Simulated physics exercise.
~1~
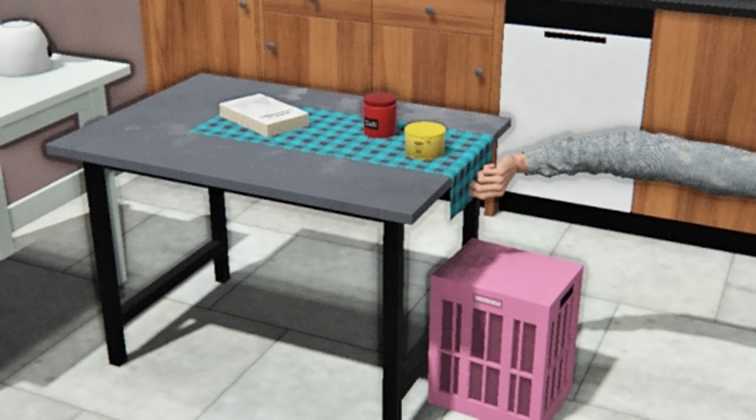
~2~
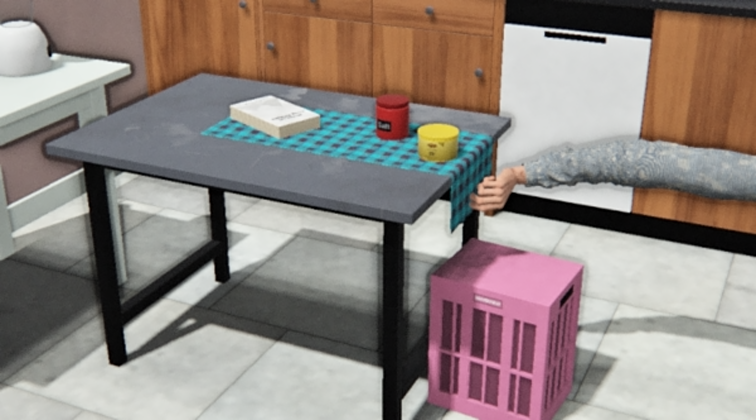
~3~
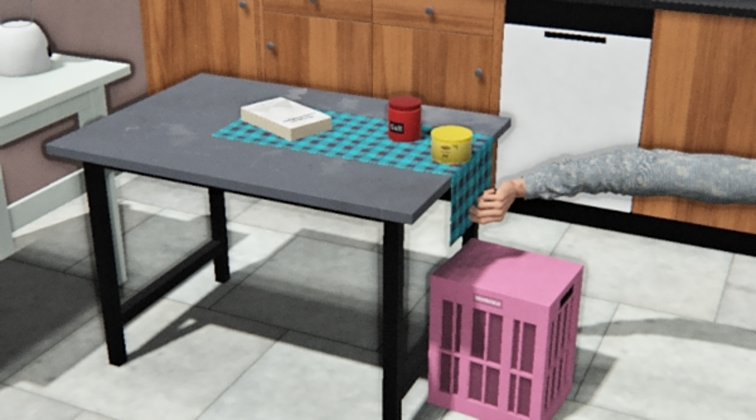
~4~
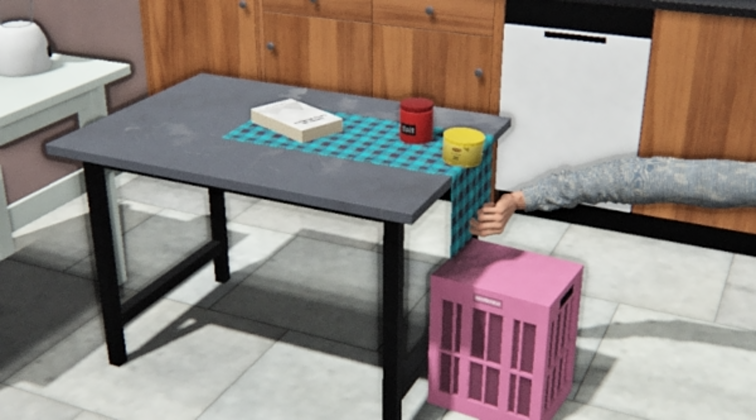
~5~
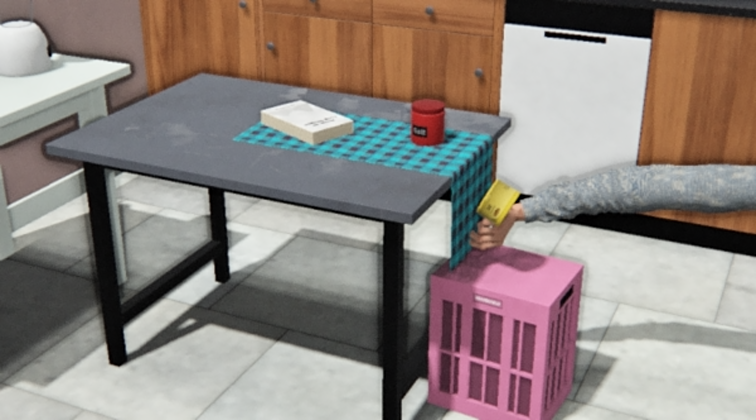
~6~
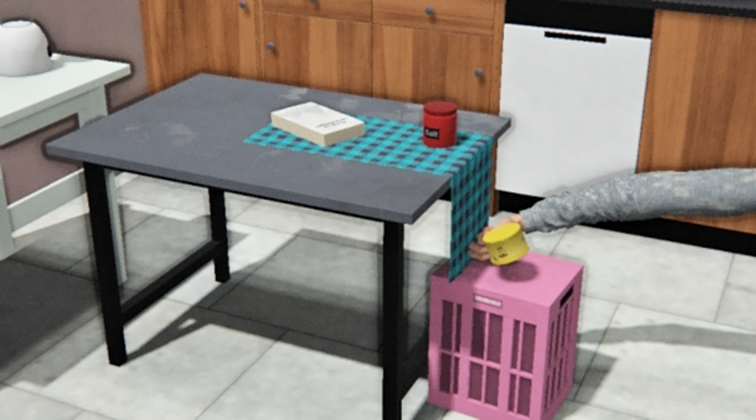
A hand in a grey sleeve, reaching in from the right, pulls down the end of a turquoise checked tea towel hanging over the right edge of a dark table, seen from slightly above in a kitchen. On the cloth sit a white book, a red jar and, nearest the edge, a yellow tub, while a pink crate stands on the floor below. As the cloth slides right, all three objects ride along with it. The tub tips over the edge and drops towards the crate. Finally, the cloth's end reaches the crate, with the jar and book still on the table.
